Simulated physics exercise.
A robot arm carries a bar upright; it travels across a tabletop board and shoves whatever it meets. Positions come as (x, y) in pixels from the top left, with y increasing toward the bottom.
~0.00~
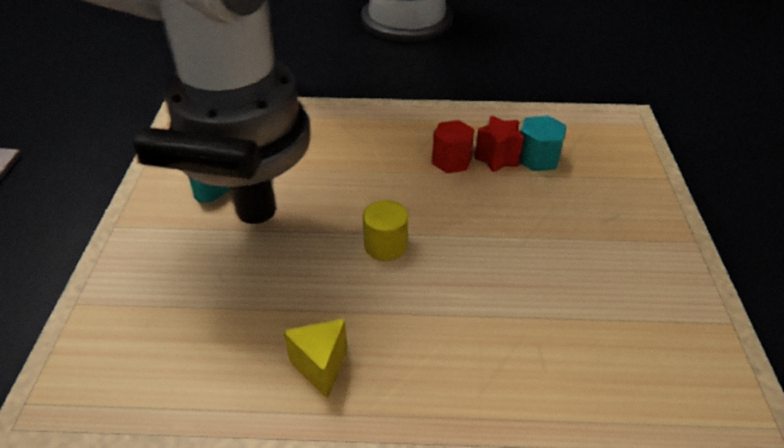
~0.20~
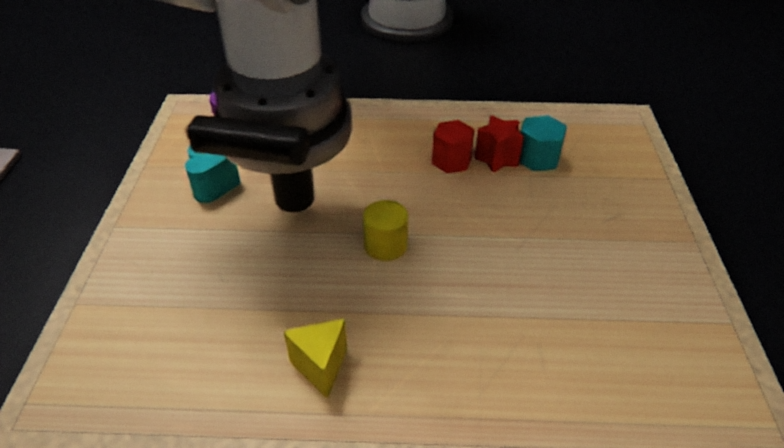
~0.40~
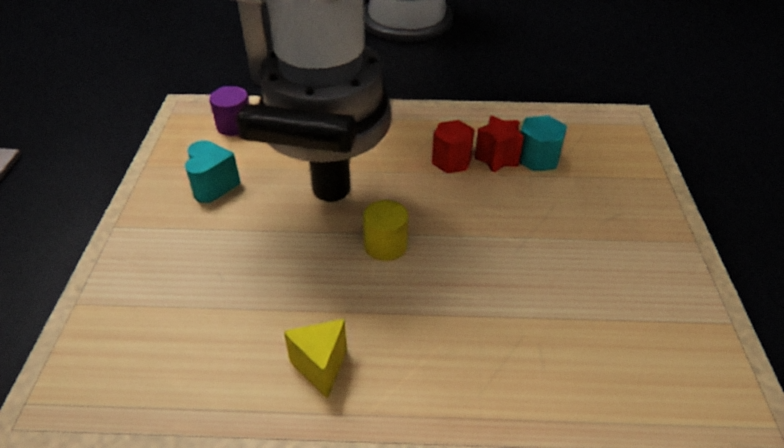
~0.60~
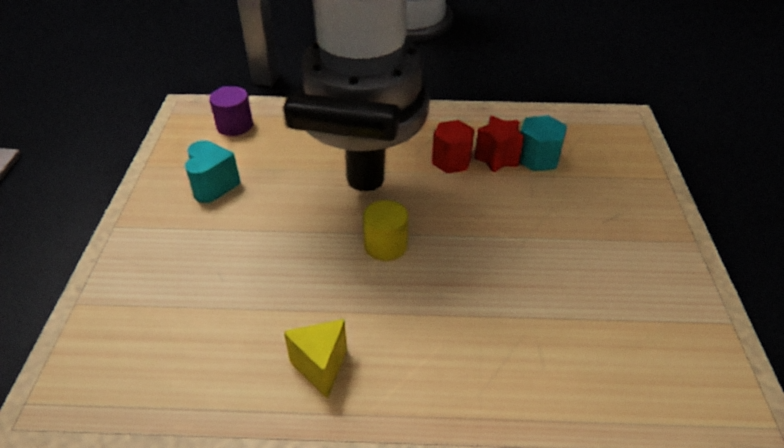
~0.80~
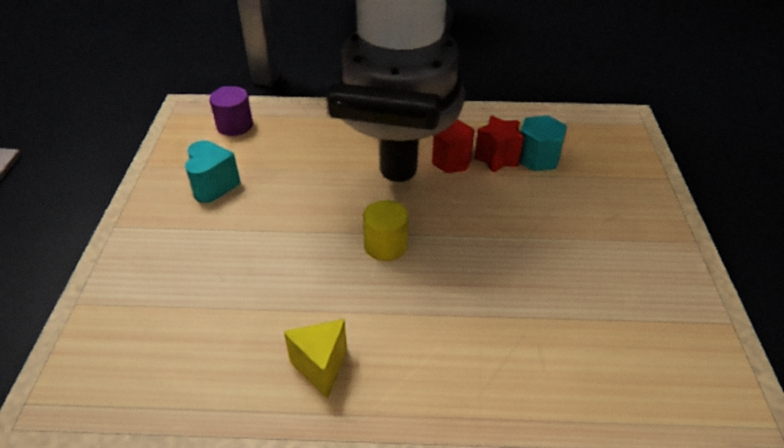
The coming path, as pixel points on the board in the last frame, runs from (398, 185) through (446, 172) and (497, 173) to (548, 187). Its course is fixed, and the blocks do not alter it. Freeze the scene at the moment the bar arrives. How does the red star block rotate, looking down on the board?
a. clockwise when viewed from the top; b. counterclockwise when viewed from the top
a.
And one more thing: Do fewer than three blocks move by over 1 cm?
My answer is yes.
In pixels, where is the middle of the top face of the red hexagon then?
In the picture, that point is around (470, 118).
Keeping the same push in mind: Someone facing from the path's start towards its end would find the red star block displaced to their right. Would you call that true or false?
It is false.
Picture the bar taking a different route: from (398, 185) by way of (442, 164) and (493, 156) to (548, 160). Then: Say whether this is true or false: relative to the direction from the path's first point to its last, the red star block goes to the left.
The claim holds.
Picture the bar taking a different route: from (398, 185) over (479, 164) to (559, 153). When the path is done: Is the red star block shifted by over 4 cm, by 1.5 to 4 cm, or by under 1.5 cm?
Ends over 4 cm away.
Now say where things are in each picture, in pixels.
In the first frame, bar tip at (257, 212); block tops, yellow circular block at (386, 214); red hexagon at (454, 131); red star block at (502, 128); turquoise hexagon at (544, 128).
In the second frame, bar at (295, 201); blocks unchanged.
In the third frame, bar at (332, 190); blocks unchanged.
In the fourth frame, bar at (366, 180); blocks unchanged.
In the fifth frame, bar at (398, 171); yellow circular block at (386, 214); red hexagon at (454, 131); red star block at (502, 128); turquoise hexagon at (544, 128).
What follows on the original path. One third of the way, bar at (448, 158); red hexagon at (466, 123), turned 15° anticlockwise; red star block at (508, 125), turned 15° clockwise; turquoise hexagon at (548, 128).
Two thirds of the way, bar at (500, 159); red hexagon at (470, 118), turned 45° anticlockwise; red star block at (507, 120), turned 35° clockwise; turquoise hexagon at (549, 128).
At the end, bar at (551, 174); yellow circular block in place; red hexagon at (470, 118), turned 45° anticlockwise; red star block at (507, 120), turned 35° clockwise; turquoise hexagon at (549, 128).
